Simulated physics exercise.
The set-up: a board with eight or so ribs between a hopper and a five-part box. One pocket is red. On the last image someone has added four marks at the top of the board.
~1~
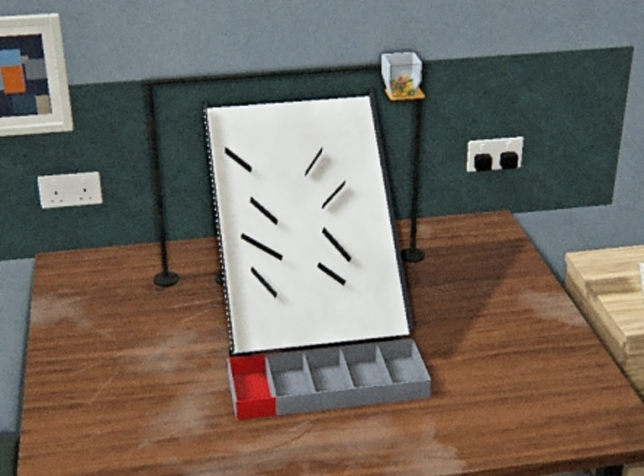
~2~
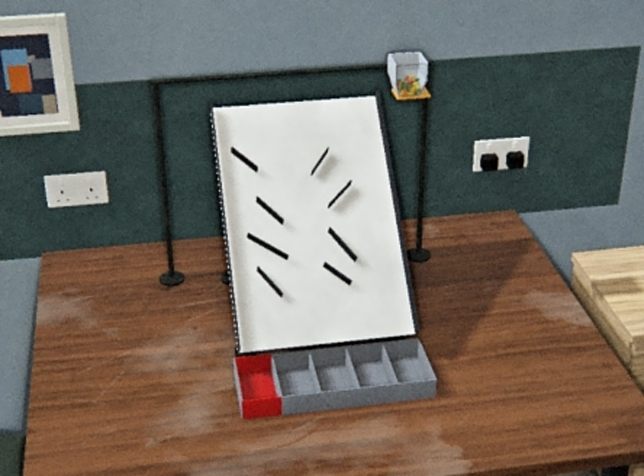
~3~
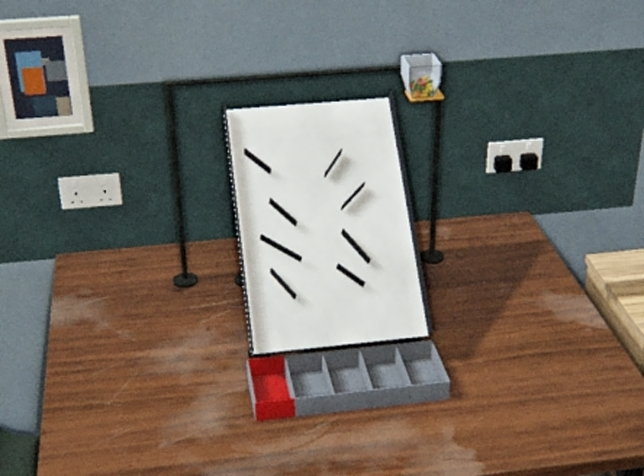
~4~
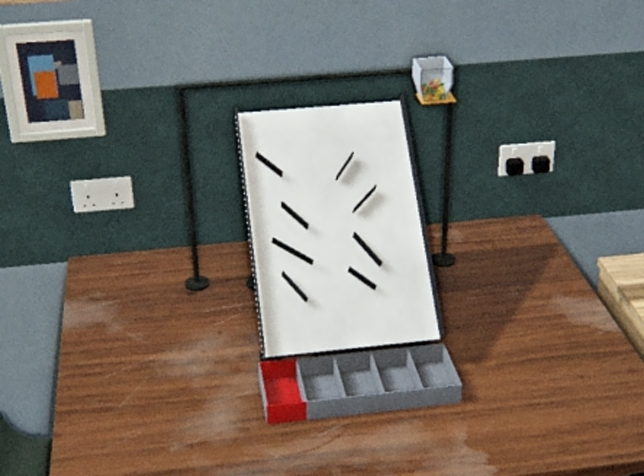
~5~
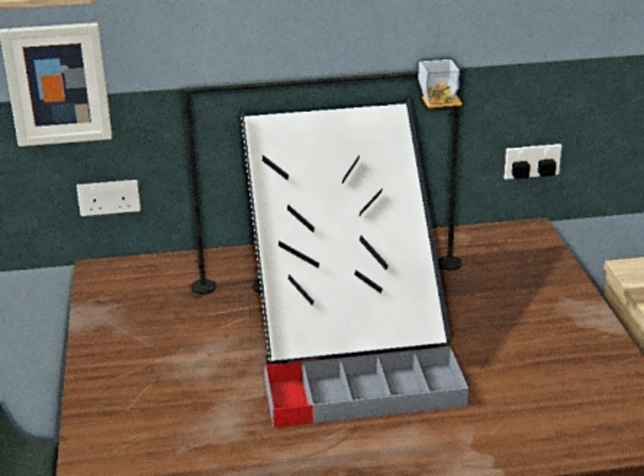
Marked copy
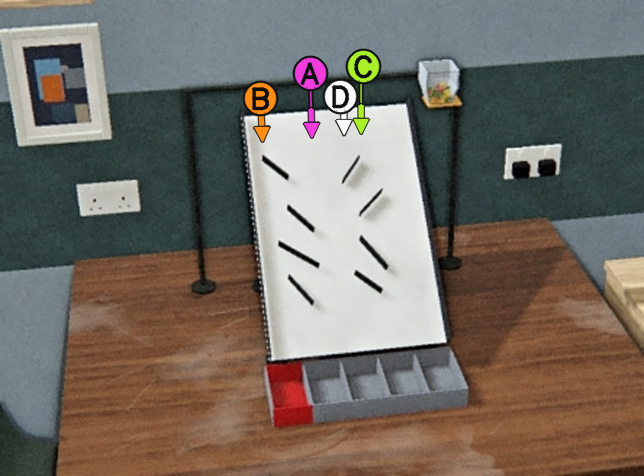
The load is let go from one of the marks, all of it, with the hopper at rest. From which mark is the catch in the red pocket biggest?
Mark B does it best.
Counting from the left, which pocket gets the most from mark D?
The third.
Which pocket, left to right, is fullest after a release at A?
The third.
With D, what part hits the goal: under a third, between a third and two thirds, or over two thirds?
Mark D gives under a third.
On the marked copy, mark A meets the board at (311, 132); mark B meets the board at (262, 136); mark C meets the board at (361, 128); mark D meets the board at (344, 129).
For mark A, none in the red pocket, all in other pockets.
For mark B, about a third in the red pocket, about two thirds in other pockets.
For mark C, none in the red pocket, nearly all in other pockets, a stray few held on the board.
For mark D, none in the red pocket, nearly all in other pockets, a small part held on the board.
